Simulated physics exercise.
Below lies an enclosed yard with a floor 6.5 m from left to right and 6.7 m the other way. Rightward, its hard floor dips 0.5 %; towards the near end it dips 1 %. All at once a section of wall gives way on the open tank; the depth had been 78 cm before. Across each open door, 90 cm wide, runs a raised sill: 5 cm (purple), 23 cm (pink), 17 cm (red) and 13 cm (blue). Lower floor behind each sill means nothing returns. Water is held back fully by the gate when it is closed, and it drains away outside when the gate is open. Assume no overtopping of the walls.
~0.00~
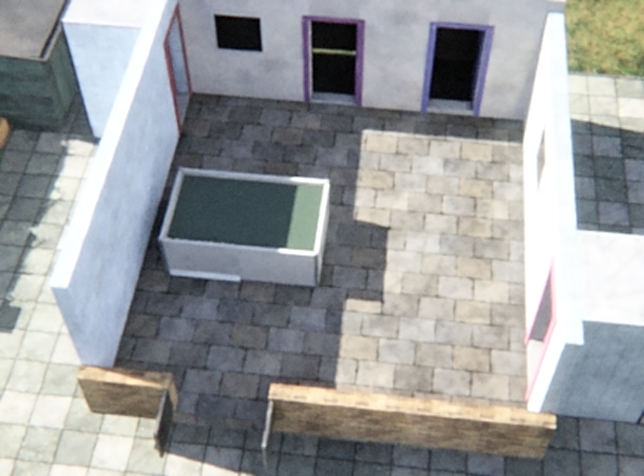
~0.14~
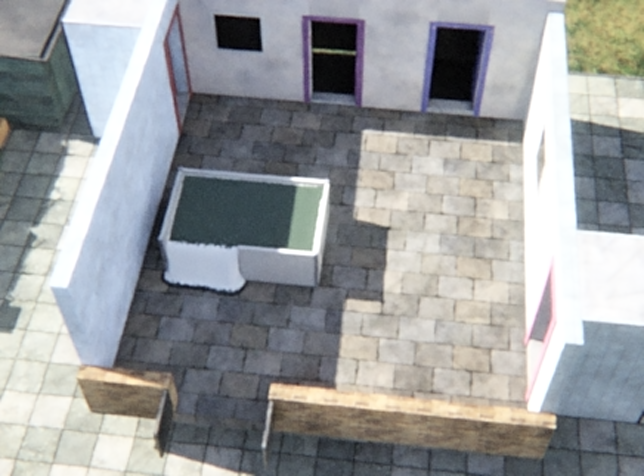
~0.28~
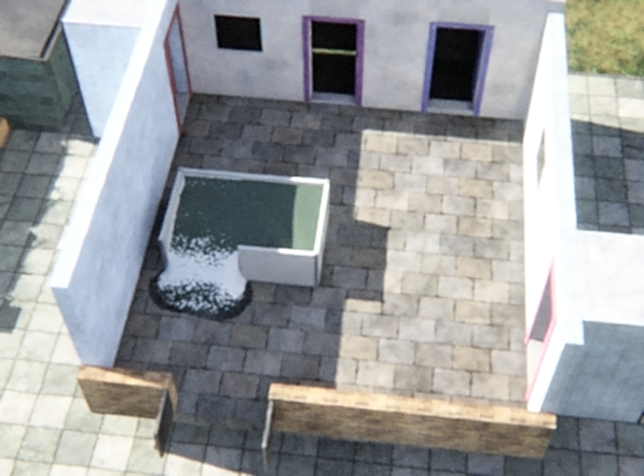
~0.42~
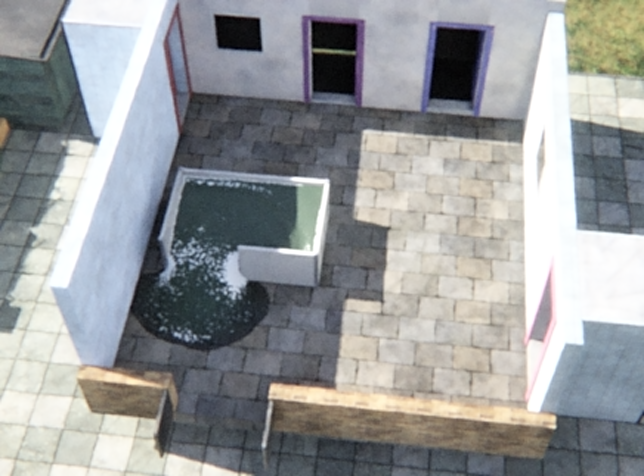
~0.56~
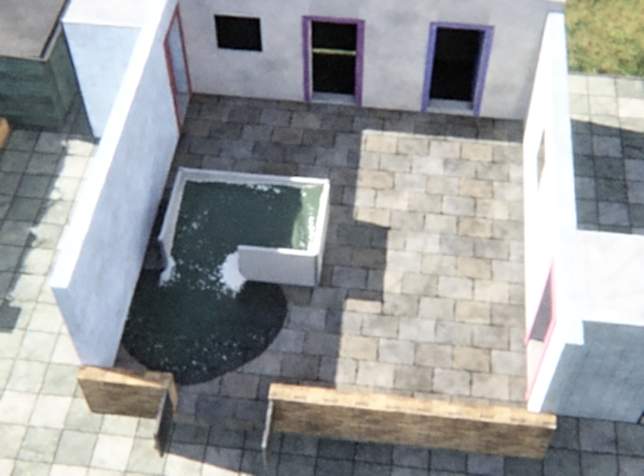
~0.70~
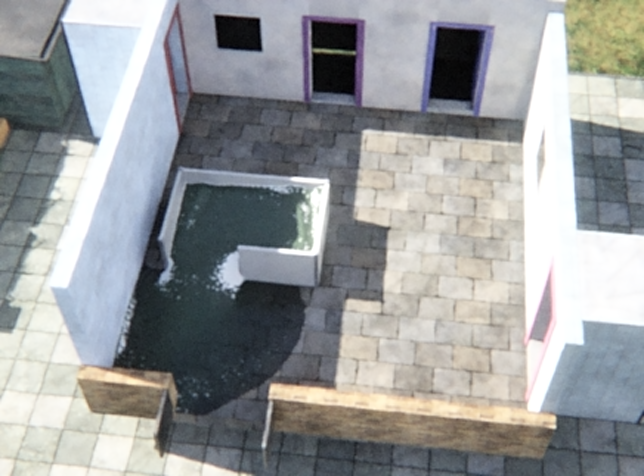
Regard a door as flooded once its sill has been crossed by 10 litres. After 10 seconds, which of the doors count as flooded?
Purple door: Not flooded; pink door: Not flooded; red door: Not flooded; blue door: Not flooded.
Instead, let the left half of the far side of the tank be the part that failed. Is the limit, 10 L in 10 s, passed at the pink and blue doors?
Well, against that limit, at pink it's within bounds, and at blue it's within bounds.
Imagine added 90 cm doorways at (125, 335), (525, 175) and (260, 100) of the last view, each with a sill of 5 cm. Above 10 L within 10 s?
Taking them in order, the first gets enough, the second too little and the third too little.
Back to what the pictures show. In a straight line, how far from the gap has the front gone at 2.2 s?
Distance: Approx. 4.8 m.
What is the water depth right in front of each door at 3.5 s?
You'd get purple at 0 cm, pink at 0 cm, red at 0 cm, and blue at 0 cm.
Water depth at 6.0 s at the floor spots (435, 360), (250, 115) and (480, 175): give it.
Spot one 4 cm, spot two 1 cm, spot three 0 cm.
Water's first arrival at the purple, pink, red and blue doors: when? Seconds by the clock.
Purple = 7.5 s, pink = 3.8 s, red = 5.0 s, blue = 8.0 s.
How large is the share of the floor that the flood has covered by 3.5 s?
About 30 per cent.
After 1.4 s water covers 15 % of the floor and is deepest (62 cm) near (110, 380); purple door not reached, pink door not reached, red door not reached, blue door not reached.
After 2.2 s water covers 20 % of the floor and is deepest (45 cm) near (118, 391); purple door not reached, pink door not reached, red door not reached, blue door not reached.
After 3.5 s water covers 30 % of the floor and is deepest (30 cm) near (107, 390); purple door not reached, pink door not reached, red door not reached, blue door not reached.
After 6.0 s water covers 55 % of the floor and is deepest (18 cm) near (118, 391); purple door not reached, pink door 14 cm at the sill, 0 L in, red door 2 cm at the sill, 0 L in, blue door not reached.
After 10.0 s water covers 85 % of the floor and is deepest (10 cm) near (501, 432); purple door 1 cm at the sill, 0 L in, pink door 8 cm at the sill, 0 L in, red door 3 cm at the sill, 0 L in, blue door 5 cm at the sill, 0 L in.
